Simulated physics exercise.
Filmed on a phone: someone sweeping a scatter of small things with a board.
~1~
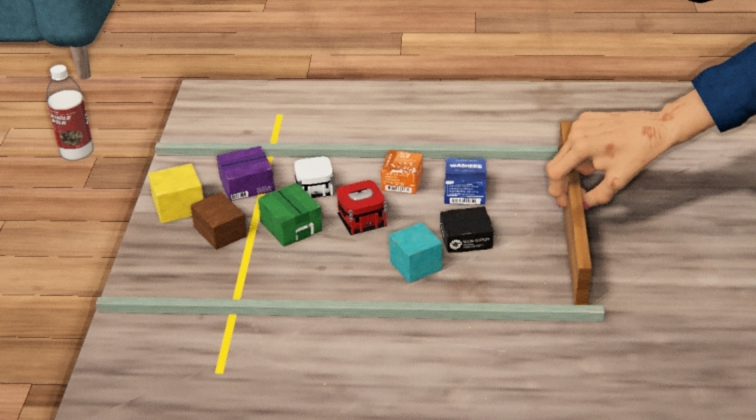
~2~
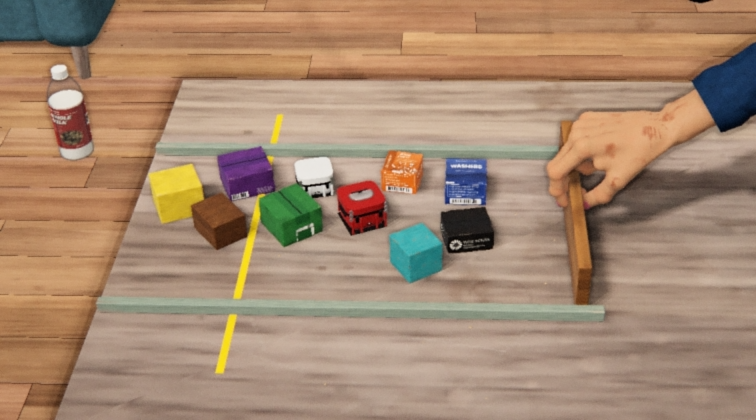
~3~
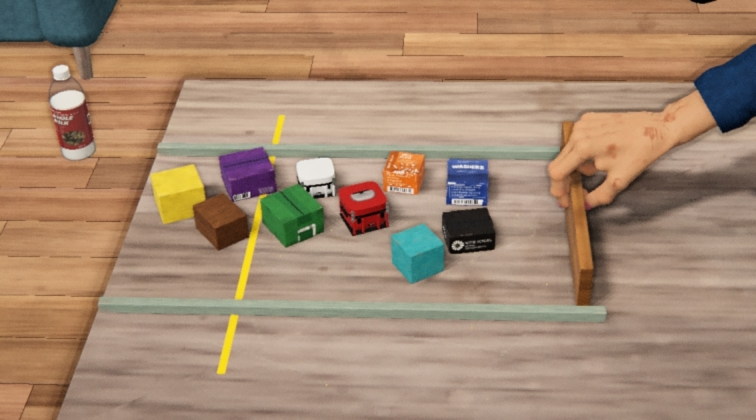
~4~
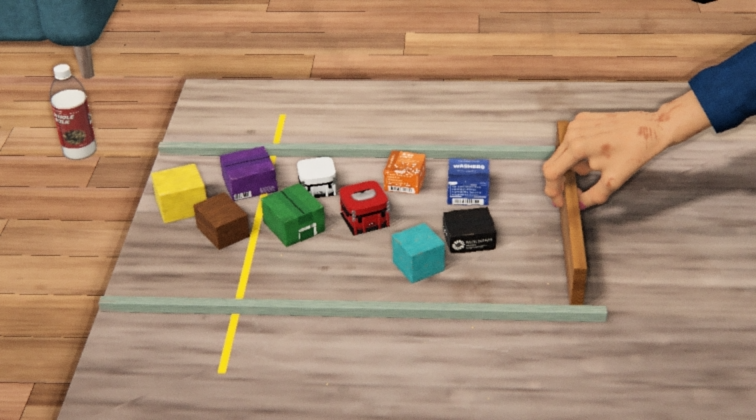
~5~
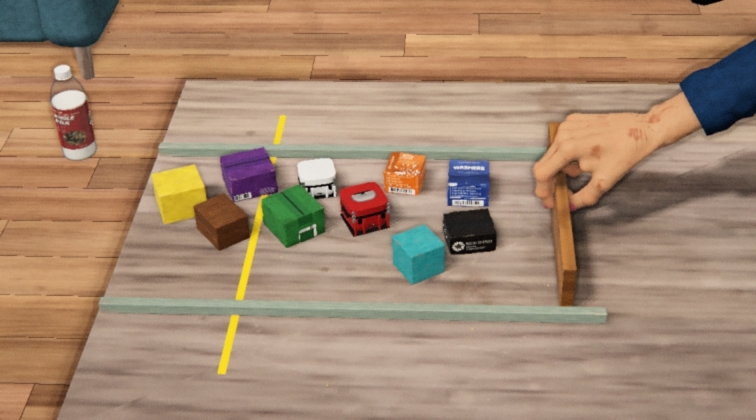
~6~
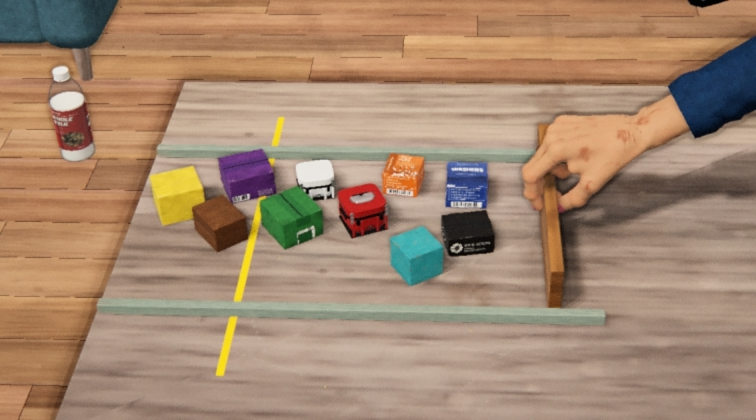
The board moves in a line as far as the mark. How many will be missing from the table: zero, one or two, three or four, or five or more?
Here the number that fall off is one or two.
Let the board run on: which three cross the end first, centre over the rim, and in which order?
They are the purple box, then the yellow block, then the white case.
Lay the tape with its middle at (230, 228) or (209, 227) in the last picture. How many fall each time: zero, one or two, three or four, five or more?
One after another: One to two; either three or four.
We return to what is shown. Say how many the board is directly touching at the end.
3 of them.
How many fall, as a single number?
Exactly 1.
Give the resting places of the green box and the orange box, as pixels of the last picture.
The green box at (175, 222), the orange box at (209, 170).
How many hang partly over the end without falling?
The number is 2.
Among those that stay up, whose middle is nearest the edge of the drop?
Foremost is the yellow block.
Soon after, none off yet; yellow block at rest near (178, 196); brown block at rest near (220, 223); purple box at rest near (247, 176).
Then, none off yet; yellow block moving near (172, 196); brown block moved about its own width near (191, 228); purple box moved about its own width near (214, 171).
At rest, the number that fall off is one or two; fallen, purple box.
